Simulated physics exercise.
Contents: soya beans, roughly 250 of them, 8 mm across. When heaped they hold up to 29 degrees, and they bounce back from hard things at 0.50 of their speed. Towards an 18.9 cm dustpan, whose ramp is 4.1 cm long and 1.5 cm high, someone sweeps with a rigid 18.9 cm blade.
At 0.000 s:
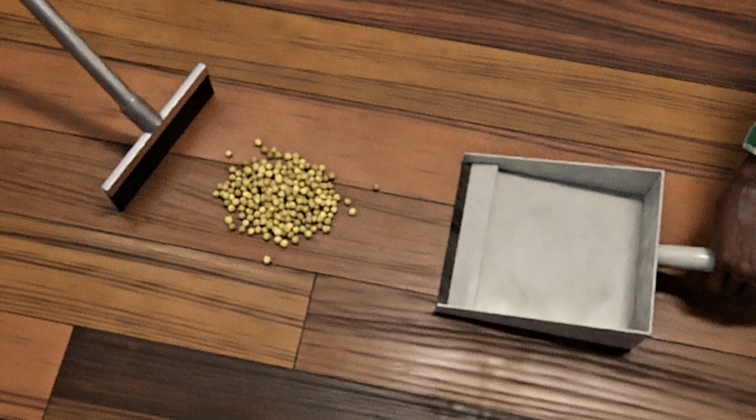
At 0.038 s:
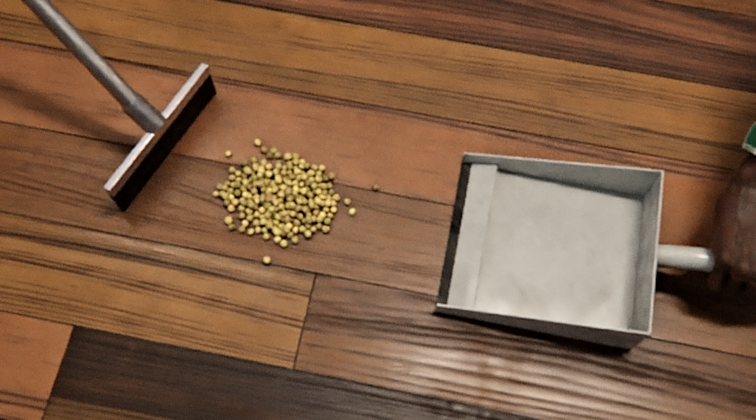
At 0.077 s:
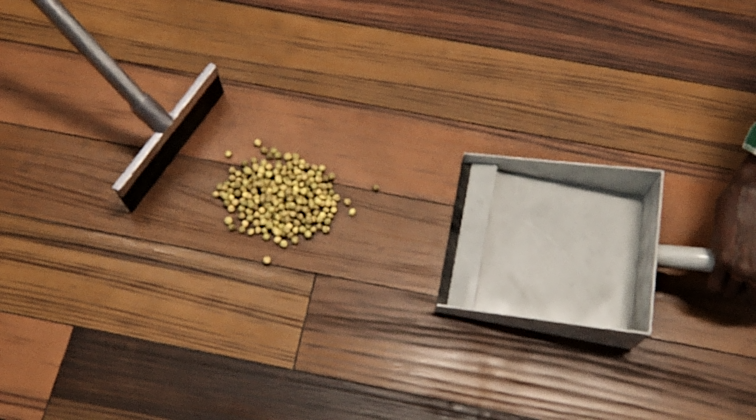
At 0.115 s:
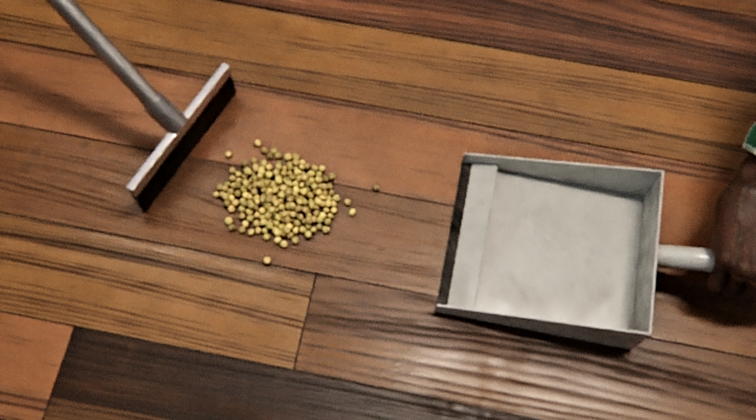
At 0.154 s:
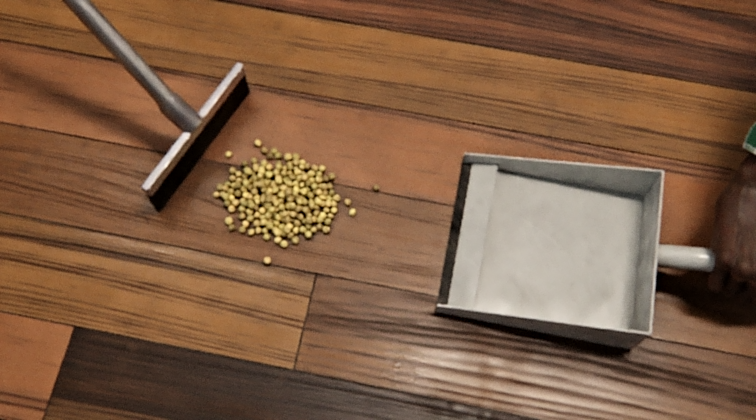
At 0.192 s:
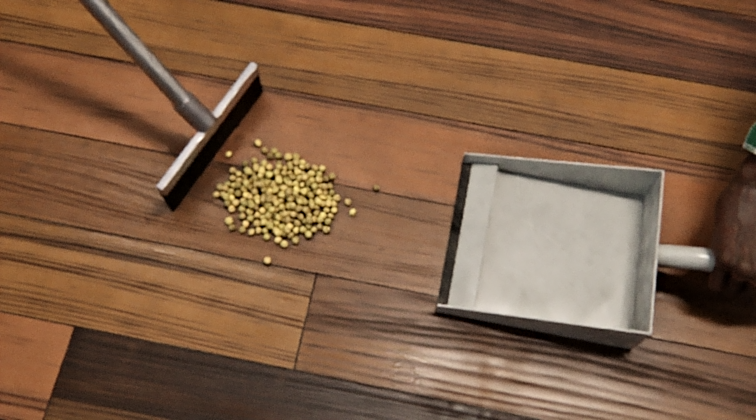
A loose heap of yellow-green beans lies left of centre on a floor of brown and orange-tan wooden planks, seen from above at a steady angle. A pale grey metal dustpan sits at right, a dark hand at its handle, while a grey-handled sweeper with a dark blade stands upper left. The sweeper slides a short way rightward, nearing the heap, while beans and dustpan stay still.
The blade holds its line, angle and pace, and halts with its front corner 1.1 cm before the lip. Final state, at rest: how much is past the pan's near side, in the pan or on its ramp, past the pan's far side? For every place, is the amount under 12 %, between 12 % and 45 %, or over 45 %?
Past the pan's near side: Under 12 %; in the pan or on its ramp: Under 12 %; past the pan's far side: Under 12 %.
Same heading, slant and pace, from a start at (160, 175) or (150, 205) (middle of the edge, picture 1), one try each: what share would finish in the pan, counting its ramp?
First try about 0 per cent, second about 5 per cent.
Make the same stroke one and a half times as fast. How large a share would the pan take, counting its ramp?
About 5 per cent.
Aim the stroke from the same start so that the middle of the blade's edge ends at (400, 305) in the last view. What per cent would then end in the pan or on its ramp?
Close to 15 in a hundred.
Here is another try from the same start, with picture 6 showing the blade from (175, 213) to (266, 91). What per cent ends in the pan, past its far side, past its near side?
Per cent by place - pan 20, far side 0, near side 30.
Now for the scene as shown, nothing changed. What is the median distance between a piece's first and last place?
About 8 cm.
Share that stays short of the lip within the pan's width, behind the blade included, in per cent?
Roughly 95 in a hundred.
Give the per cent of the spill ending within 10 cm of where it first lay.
Near 55 per cent.
After 0.49 s, middle of the blade 17 cm from the lip; 0 % over the lip, far side 0 %, near side 0 %.
After 0.68 s, middle of the blade 9 cm from the lip; 0 % over the lip, far side 5 %, near side 0 %.
Then, at 1.00 s, middle of the blade 4 cm from the lip; 0 % over the lip, far side 5 %, near side 0 %.
At rest (1.5 s), near side 0 %, pan 0 %, far side 5 %, in front of the lip or behind the blade 95 %.
